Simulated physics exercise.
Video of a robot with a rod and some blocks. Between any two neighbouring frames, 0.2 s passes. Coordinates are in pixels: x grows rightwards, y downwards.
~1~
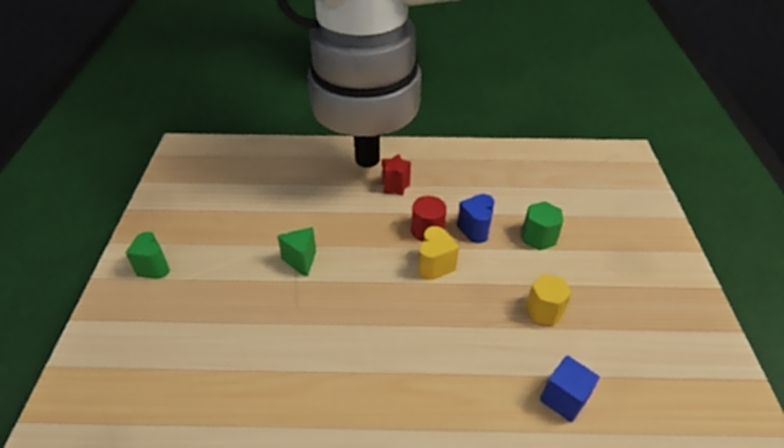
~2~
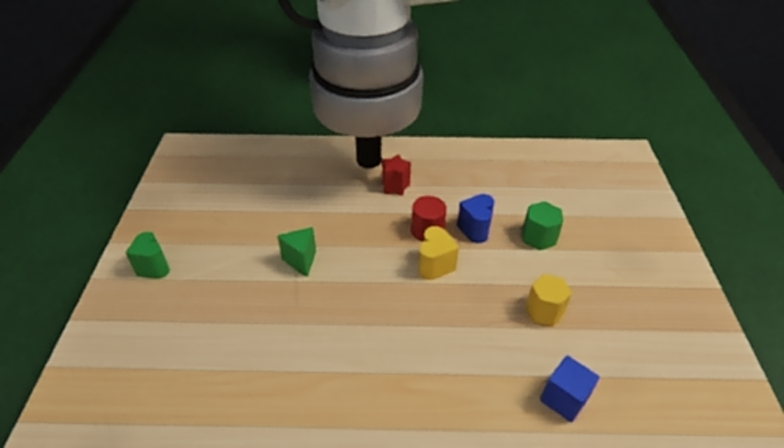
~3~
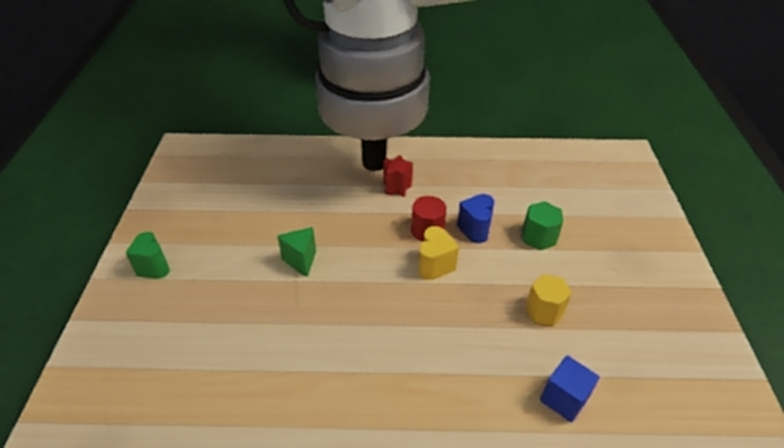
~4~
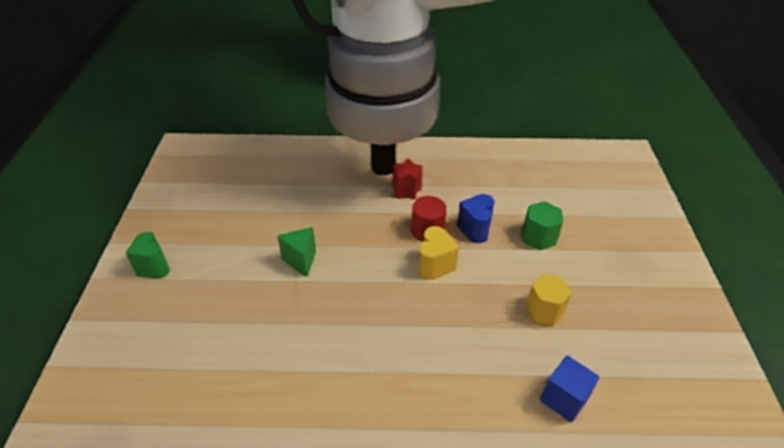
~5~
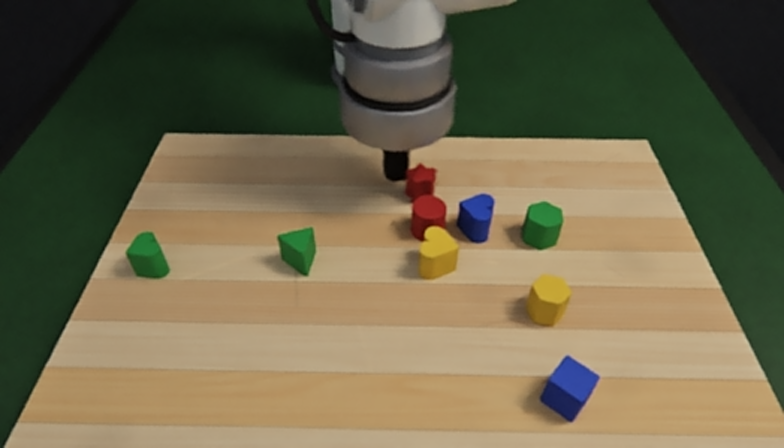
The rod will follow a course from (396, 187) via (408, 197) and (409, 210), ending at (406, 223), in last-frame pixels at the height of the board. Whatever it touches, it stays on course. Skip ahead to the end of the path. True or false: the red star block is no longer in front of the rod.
True - the claim holds.
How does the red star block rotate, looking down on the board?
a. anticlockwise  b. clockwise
My answer is option a.
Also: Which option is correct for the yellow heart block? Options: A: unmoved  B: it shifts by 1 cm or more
That would be A.
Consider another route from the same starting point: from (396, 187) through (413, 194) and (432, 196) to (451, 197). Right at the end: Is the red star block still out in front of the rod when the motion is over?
Yes.
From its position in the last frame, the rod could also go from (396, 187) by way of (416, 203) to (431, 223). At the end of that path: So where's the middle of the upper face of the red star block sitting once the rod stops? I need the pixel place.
Its top middle: (451, 185).
The first path, step by step. Halfway along, rod (410, 191); red star block (436, 179), turned 50° anticlockwise.
At the end, rod (407, 211); red star block (436, 180), turned 55° anticlockwise; red round block (433, 213); yellow heart block still.
